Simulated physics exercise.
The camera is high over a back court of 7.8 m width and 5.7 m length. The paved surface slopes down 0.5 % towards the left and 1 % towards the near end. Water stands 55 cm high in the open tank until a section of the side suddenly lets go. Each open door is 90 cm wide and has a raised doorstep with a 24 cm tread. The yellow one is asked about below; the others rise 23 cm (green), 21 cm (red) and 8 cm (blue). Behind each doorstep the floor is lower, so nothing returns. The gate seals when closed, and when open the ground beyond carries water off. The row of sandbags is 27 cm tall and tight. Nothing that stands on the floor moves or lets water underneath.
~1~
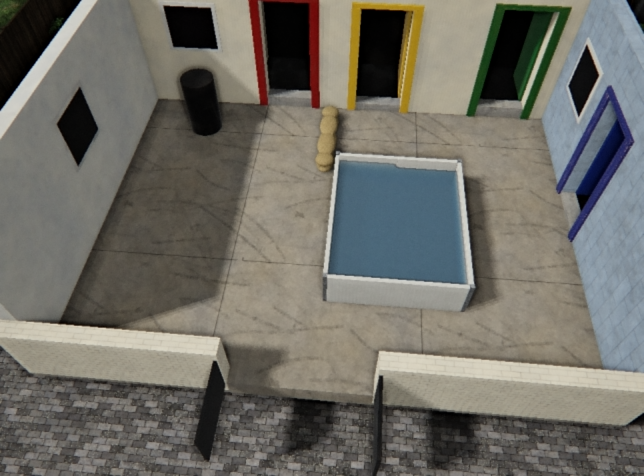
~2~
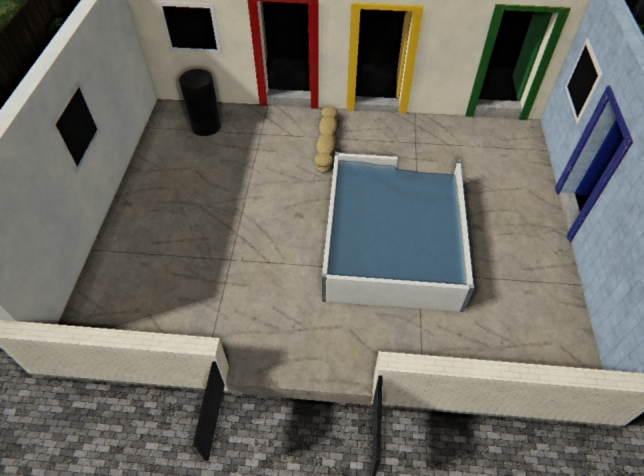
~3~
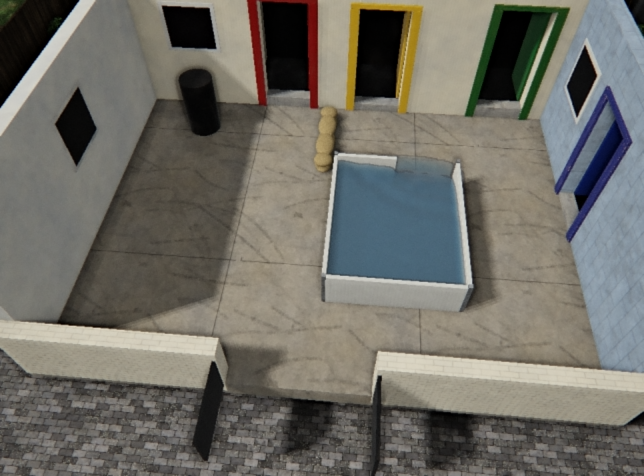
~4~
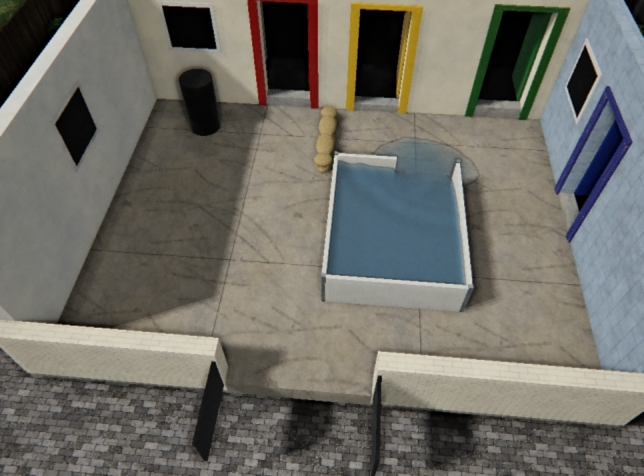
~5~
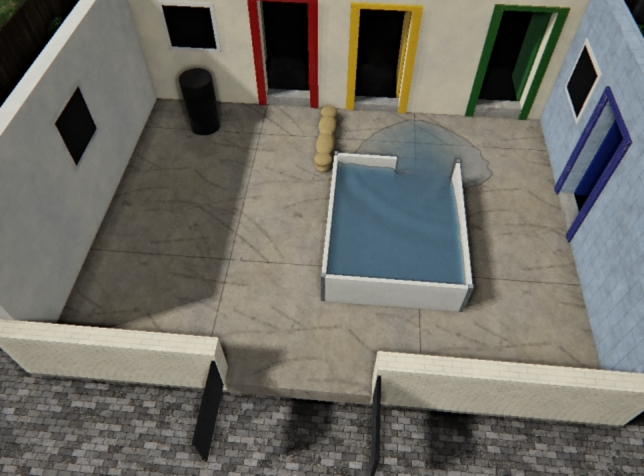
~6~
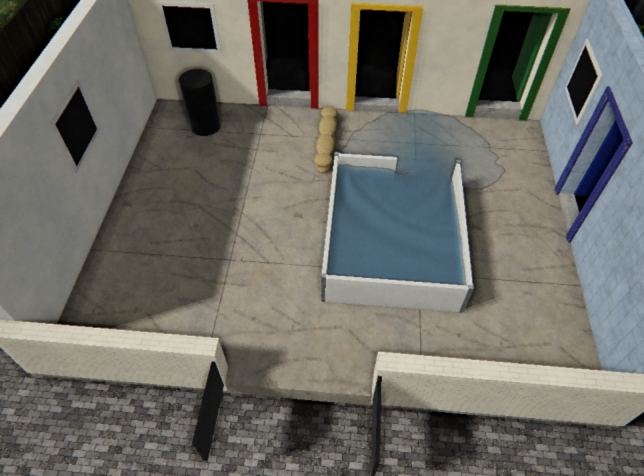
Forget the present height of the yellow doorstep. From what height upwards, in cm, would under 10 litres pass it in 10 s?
It would have to be roughly 20 cm high.
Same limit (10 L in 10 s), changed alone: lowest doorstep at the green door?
About 20 cm at green.
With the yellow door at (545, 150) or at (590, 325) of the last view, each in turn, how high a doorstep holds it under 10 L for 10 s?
About 23 and 8.0 cm.
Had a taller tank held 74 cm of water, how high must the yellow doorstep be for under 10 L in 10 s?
Some 29 cm.
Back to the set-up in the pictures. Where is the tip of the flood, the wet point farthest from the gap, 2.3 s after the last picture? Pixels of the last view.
At about (182, 103).
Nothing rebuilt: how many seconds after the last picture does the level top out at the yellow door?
Around 1.8 s.
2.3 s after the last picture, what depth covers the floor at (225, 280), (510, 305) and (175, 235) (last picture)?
About 0, 0 and 0 cm.
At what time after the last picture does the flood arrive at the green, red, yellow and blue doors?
Green 0.4 s, red 1.0 s, yellow 0.1 s, blue 2.0 s.
Then, 0.7 s after the last picture water covers 15 % of the floor, deepest (31 cm) near (422, 182); 19 cm at the yellow door, 2 litres in over its 15 cm doorstep.
Then, 2.3 s after the last picture water covers 30 % of the floor, deepest (30 cm) near (531, 129); 21 cm at the yellow door, 30 litres in over its 15 cm doorstep.
Then, 9.3 s after the last picture water covers 85 % of the floor, deepest (13 cm) near (551, 394); 9 cm at the yellow door, 42 litres in over its 15 cm doorstep.
At the yellow door as built, the water peaked near 23 cm, 1.7 s after the last picture.
With a doorstep of 16.5 cm, 29 litres would have come in within the 10 s; with 22.5 cm, 3 litres. So under 10 litres takes about 20 cm.
